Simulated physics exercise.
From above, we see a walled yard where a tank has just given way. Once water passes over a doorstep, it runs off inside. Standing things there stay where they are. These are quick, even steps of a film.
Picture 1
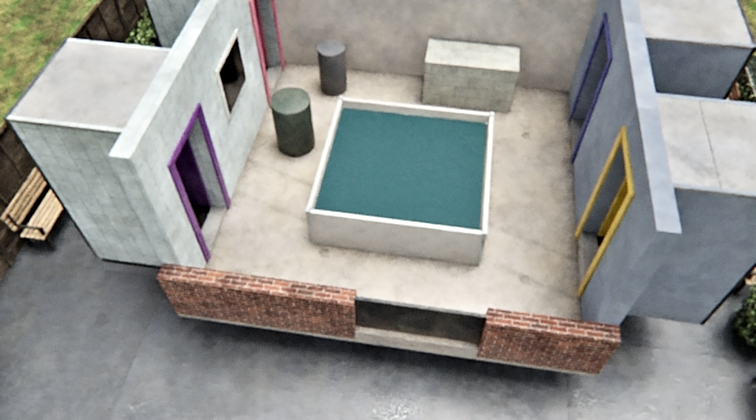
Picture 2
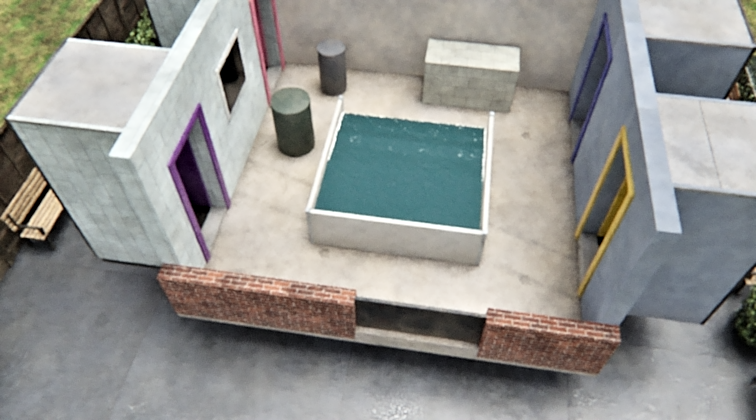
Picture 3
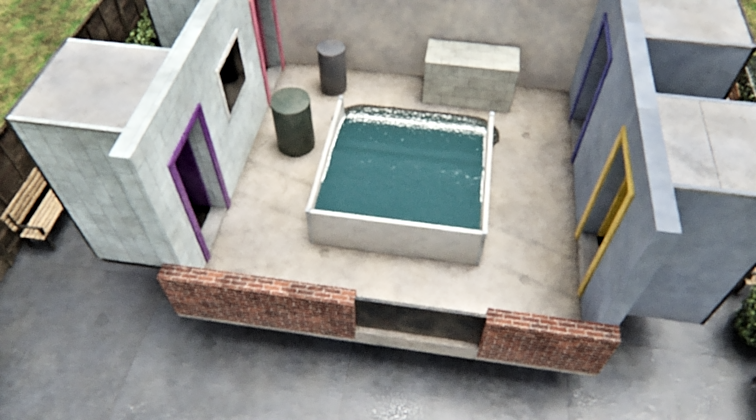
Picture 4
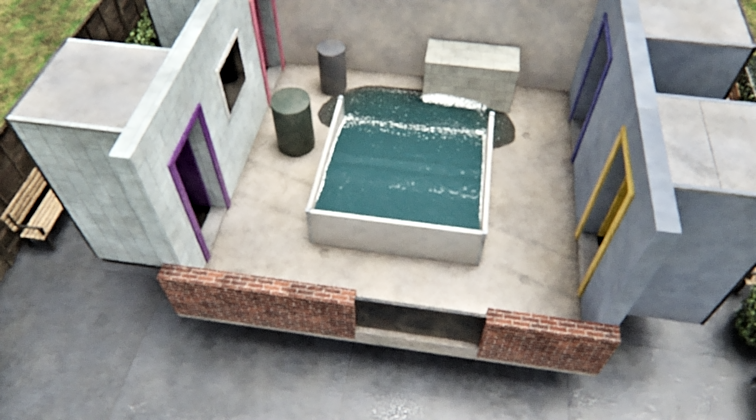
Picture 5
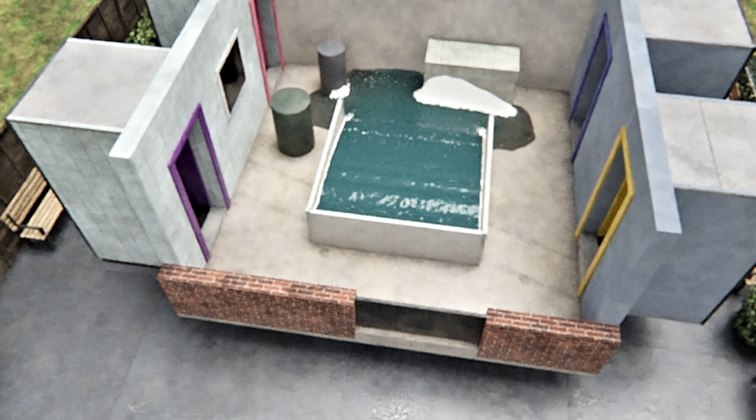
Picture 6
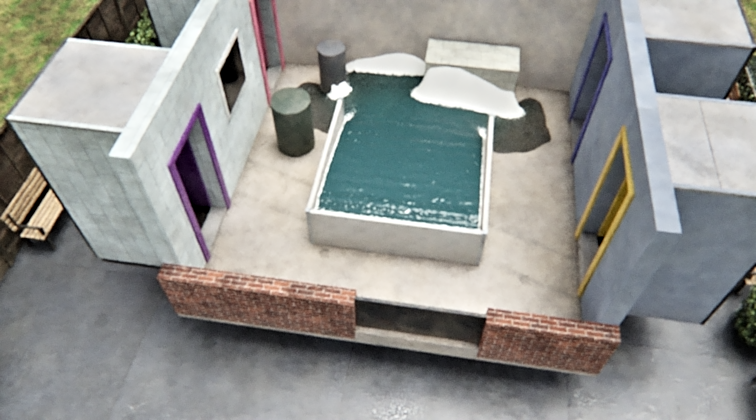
In a walled yard, water pours from a tank's far side and spreads around a pale block.
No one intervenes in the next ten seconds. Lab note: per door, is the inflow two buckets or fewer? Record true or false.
Pink door false; purple door false; blue door false; yellow door true.
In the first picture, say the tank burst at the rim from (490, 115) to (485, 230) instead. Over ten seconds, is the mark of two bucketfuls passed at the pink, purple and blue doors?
The pink door tops the limit, the purple door tops the limit and the blue door tops the limit.
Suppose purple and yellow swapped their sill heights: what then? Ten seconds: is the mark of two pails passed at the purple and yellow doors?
Reading: Purple door falls below the limit, yellow door rises above the limit.
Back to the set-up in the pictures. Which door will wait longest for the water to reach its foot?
I'd go with the one in purple.
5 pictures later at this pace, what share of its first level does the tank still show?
Somewhere around 56 %, give or take.
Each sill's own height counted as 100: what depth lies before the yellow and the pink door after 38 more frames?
In order: Roughly 20 and 150 in a hundred.
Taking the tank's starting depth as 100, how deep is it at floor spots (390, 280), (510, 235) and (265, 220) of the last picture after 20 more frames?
First 0, next 4, last 6 in a hundred.
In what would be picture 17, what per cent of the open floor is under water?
Estimate: Some 45 in a hundred.
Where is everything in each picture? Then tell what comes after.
In the first picture, still water in the water tank at (406, 163).
In the second picture, water pours out on the water tank's far side and has run to a hidden place.
In the third picture, the front is at a hidden place, out from the gap on the water tank's far side.
In the fourth picture, water pours out on the water tank's far side and has run to (328, 107).
In the fifth picture, the front is at (522, 112), out from the gap on the water tank's far side.
In the sixth picture, the front is at (532, 102), out from the gap on the water tank's far side.
A moment on, water covers 35 % of the floor; the pink door wet at the sill, nothing in, the purple door not reached, the blue door under two buckets in, the yellow door not reached.
Next, water covers 45 % of the floor; the pink door over two buckets in, the purple door not reached, the blue door far over two buckets in, the yellow door not reached.
Then, water covers 80 % of the floor; the pink door far over two buckets in, the purple door wet at the sill, nothing in, the blue door far over two buckets in, the yellow door wet at the sill, nothing in.
Later, water covers 100 % of the floor; the pink door far over two buckets in, the purple door wet at the sill, nothing in, the blue door far over two buckets in, the yellow door wet at the sill, nothing in.
In the end, water covers 100 % of the floor; the pink door far over two buckets in, the purple door far over two buckets in, the blue door far over two buckets in, the yellow door wet at the sill, nothing in.
